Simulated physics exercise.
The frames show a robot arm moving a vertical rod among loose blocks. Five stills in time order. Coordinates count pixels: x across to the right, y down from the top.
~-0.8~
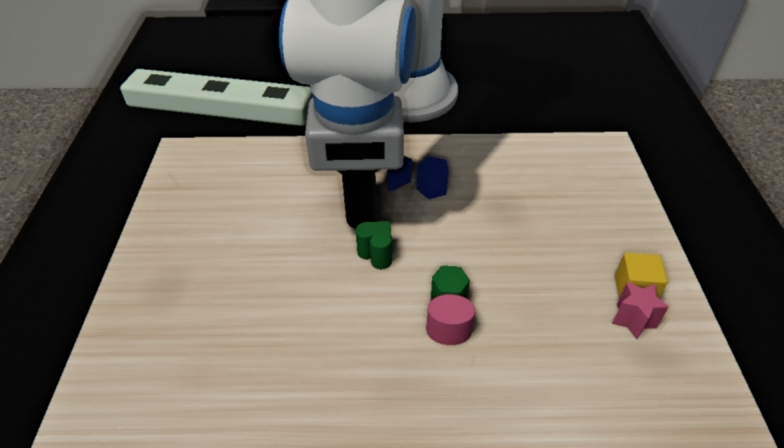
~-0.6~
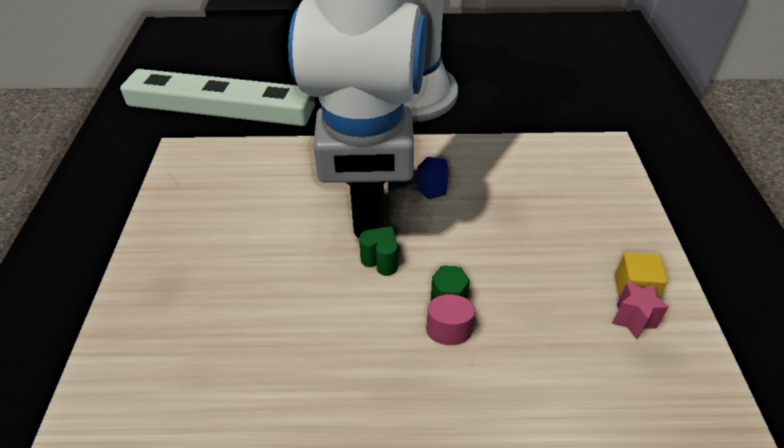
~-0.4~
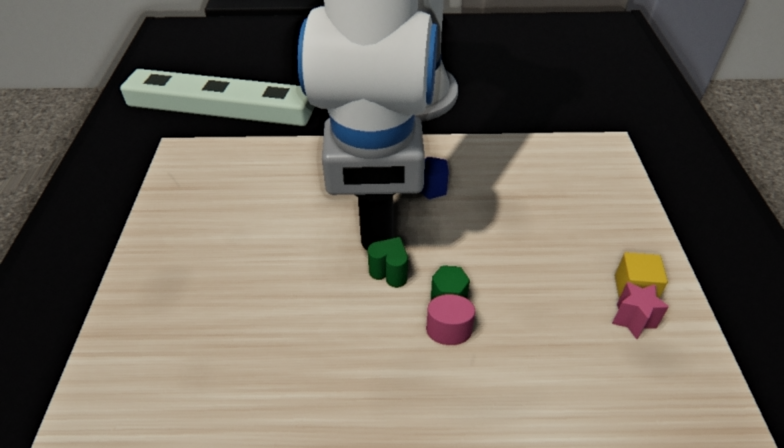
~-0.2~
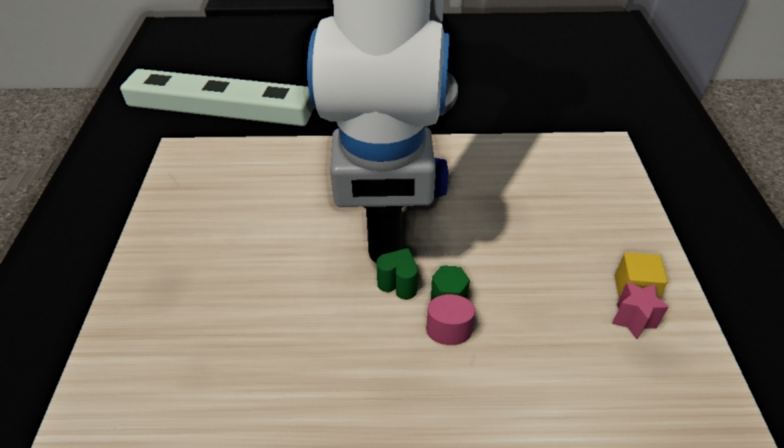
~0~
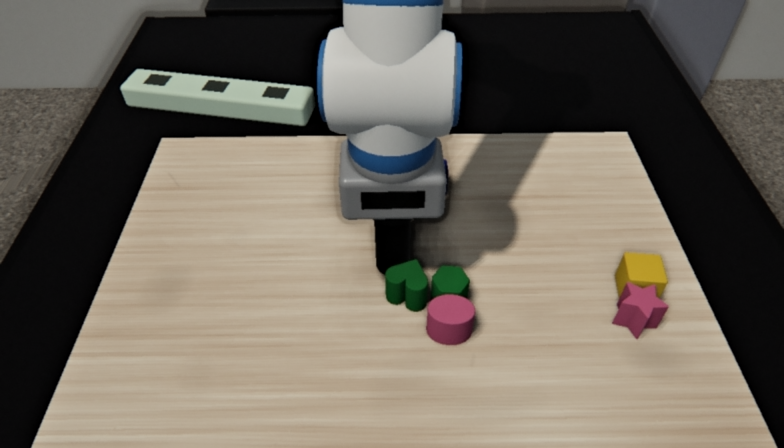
A robot arm slid a green heart block a short way down and to the right across the wooden table with its black rod, bringing it right beside the green six-sided block.
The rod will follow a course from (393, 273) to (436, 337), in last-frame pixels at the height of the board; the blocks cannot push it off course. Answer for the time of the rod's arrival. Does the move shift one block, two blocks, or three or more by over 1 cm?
I count two.
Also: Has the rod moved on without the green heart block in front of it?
Answer: No.
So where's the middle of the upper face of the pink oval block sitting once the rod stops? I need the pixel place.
The centre of its top face lies at (478, 332).
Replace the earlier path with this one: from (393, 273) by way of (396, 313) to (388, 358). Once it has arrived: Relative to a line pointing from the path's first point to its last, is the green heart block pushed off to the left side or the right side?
The shift is to the left of that direction.
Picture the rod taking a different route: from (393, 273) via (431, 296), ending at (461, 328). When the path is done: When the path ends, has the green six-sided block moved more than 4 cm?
Yes, I think so.
On the path given first. Halfway along, rod (415, 295); green heart block (429, 309); pink oval block (468, 324), turned 50° anticlockwise.
At the end, rod (437, 329); green heart block (443, 348), turned 15° clockwise; green six-sided block (454, 279); pink oval block (478, 332), turned 85° anticlockwise.
